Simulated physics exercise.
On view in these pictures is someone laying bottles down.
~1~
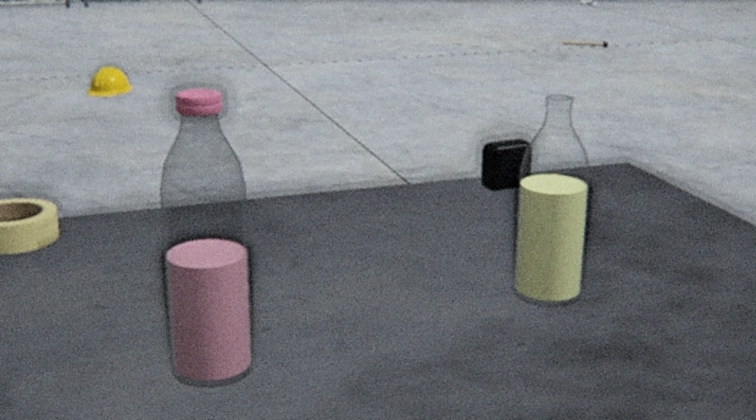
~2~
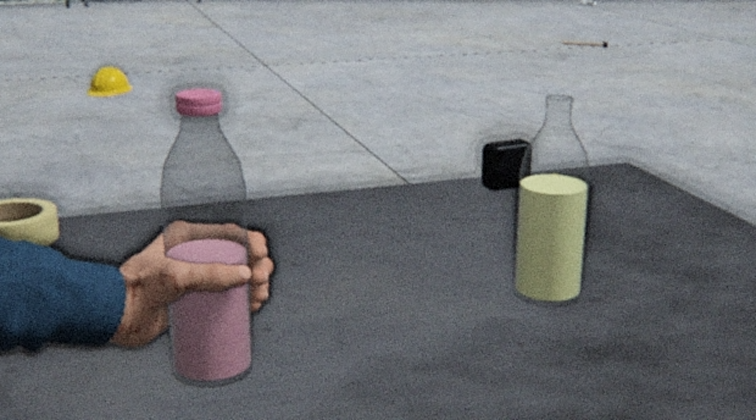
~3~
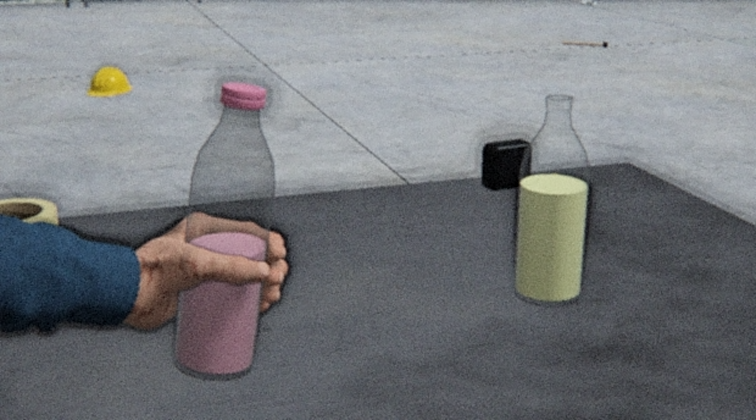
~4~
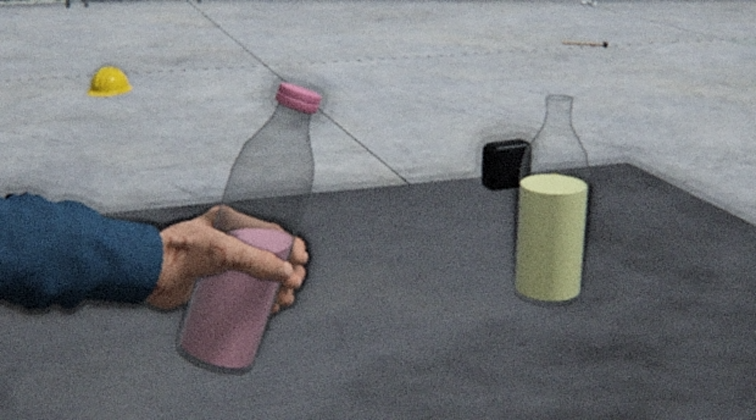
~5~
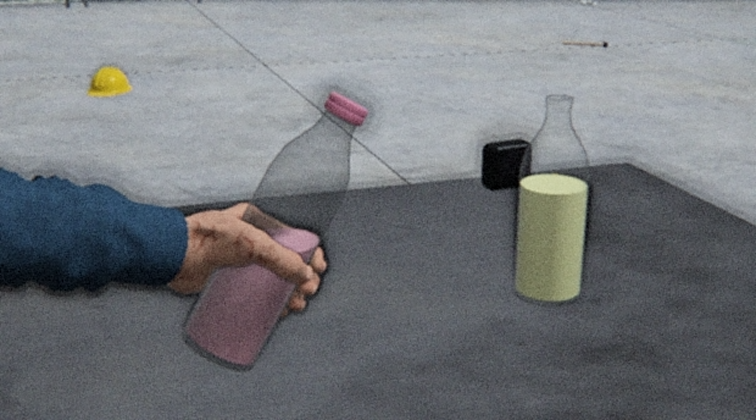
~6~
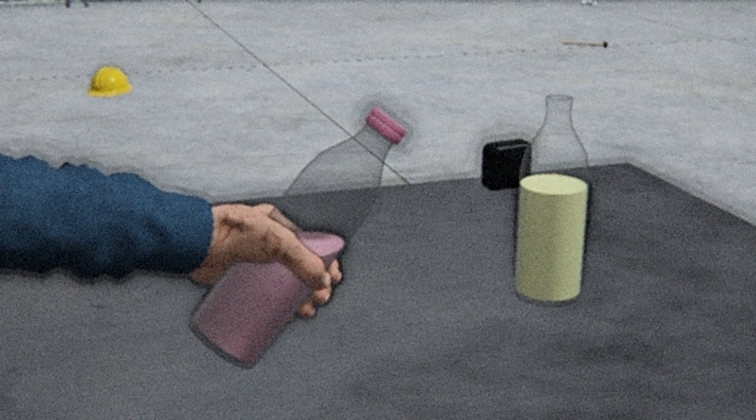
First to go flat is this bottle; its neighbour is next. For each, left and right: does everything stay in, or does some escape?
Left - everything stays, right - some escapes.
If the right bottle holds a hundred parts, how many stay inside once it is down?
I reckon close to 45 per cent is held back.
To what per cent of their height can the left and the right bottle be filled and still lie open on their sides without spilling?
First: 24 percent; second: 26 percent.
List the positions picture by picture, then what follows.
Both stand upright; left bottle (206, 235) about half full, capped; right bottle (553, 196) about half full, open, in the first picture.
A hand takes the left bottle; left bottle about half full, surface at (207, 255); right bottle about half full, surface at (554, 186), in the second picture.
The left bottle tips; left bottle (228, 229) about half full; right bottle (553, 196) about half full, in the third picture.
The left bottle tips; left bottle about half full, surface at (251, 243); right bottle about half full, surface at (554, 186), in the fourth picture.
The left bottle tips; left bottle (283, 226) tipped 30°; right bottle (553, 196) about half full, in the fifth picture.
The left bottle tips; left bottle (306, 231) tipped 40°, capped; right bottle about half full, surface at (554, 186), open, in the sixth picture.
Shortly, the left bottle is nearly down; left bottle, no leak.
Then, the left bottle lies flat; left bottle, no leak.
At the finish, both lie flat; left bottle, no leak; right bottle, it leaks.
